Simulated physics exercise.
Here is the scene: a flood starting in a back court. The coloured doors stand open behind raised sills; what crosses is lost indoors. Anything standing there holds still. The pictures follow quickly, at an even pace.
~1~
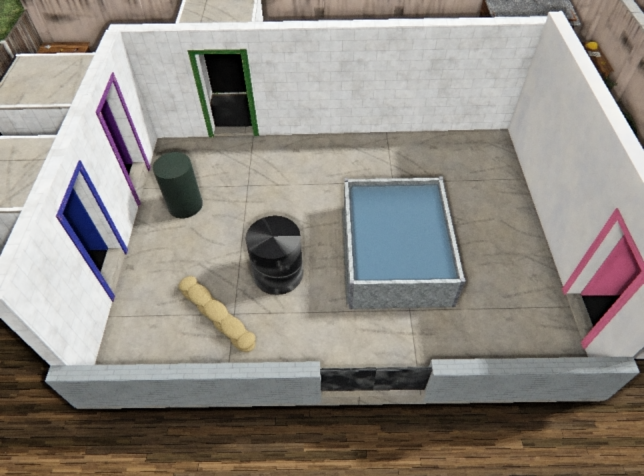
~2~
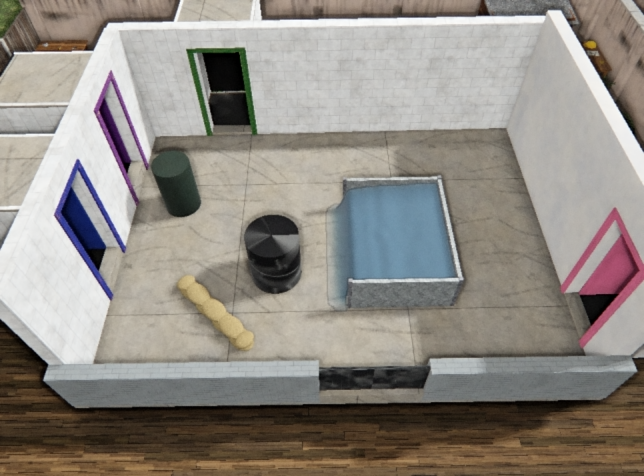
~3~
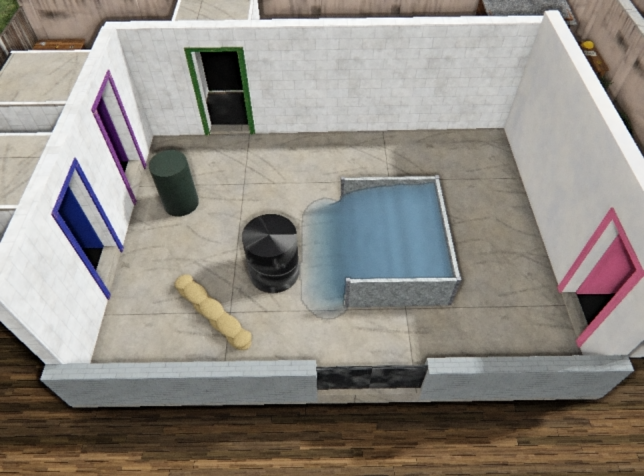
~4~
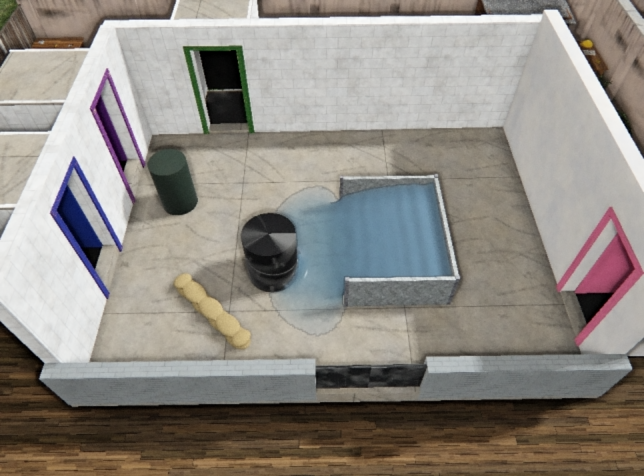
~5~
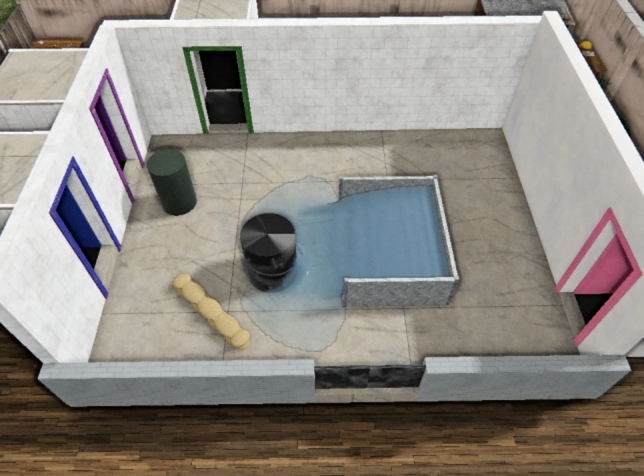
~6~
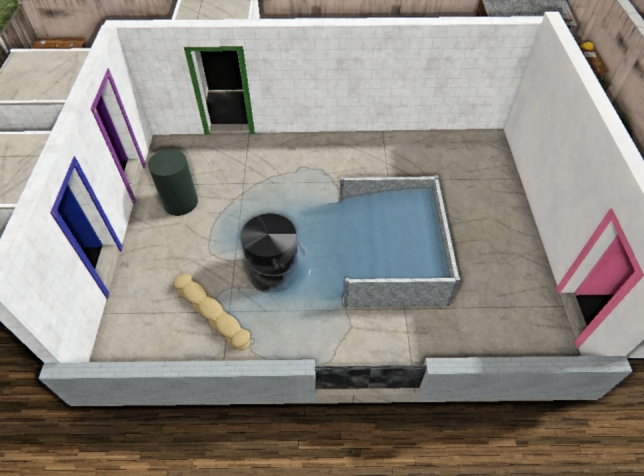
To begin with, a walled tank of still blue water stands whole in a court with coloured doorways, a dark drum, a green cylinder and a lumpy tan bar. Its left side opens and water pours out leftward across the floor, then spreads around the drum and reaches the bar.
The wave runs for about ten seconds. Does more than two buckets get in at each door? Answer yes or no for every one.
Blue door: No, purple door: No, green door: Yes, pink door: No.
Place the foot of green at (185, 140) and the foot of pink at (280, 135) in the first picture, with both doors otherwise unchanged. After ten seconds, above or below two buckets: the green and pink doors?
I reckon the green door breaks the limit, and the pink door breaks the limit.
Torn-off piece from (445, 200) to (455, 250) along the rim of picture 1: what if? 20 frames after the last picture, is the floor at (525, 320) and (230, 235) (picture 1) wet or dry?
Taking the two points in order, the first is waterlogged and the second is left dry.
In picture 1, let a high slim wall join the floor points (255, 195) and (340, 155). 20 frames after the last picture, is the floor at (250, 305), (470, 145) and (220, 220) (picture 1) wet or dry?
Results in sequence: Swamped / bone-dry / swamped.
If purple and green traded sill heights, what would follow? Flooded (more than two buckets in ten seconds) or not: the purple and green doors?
Note: Purple is swamped, green stays safe.
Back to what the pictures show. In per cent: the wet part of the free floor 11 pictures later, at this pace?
That should be about 45 %.
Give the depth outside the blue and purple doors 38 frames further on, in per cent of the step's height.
Approx. 60 % then 40 %.
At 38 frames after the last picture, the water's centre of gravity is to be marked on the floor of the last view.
I'd point to (242, 244).
A moment on, water covers 30 % of the floor; the blue door wet at the sill, nothing in, the purple door not reached, the green door not reached, the pink door not reached.
Next, water covers 45 % of the floor; the blue door wet at the sill, nothing in, the purple door wet at the sill, nothing in, the green door wet at the sill, nothing in, the pink door not reached.
Then, water covers 60 % of the floor; the blue door under two buckets in, the purple door wet at the sill, nothing in, the green door over two buckets in, the pink door not reached.
Later, water covers 70 % of the floor; the blue door under two buckets in, the purple door wet at the sill, nothing in, the green door far over two buckets in, the pink door wet at the sill, nothing in.
In the end, water covers 95 % of the floor; the blue door under two buckets in, the purple door wet at the sill, nothing in, the green door far over two buckets in, the pink door wet at the sill, nothing in.
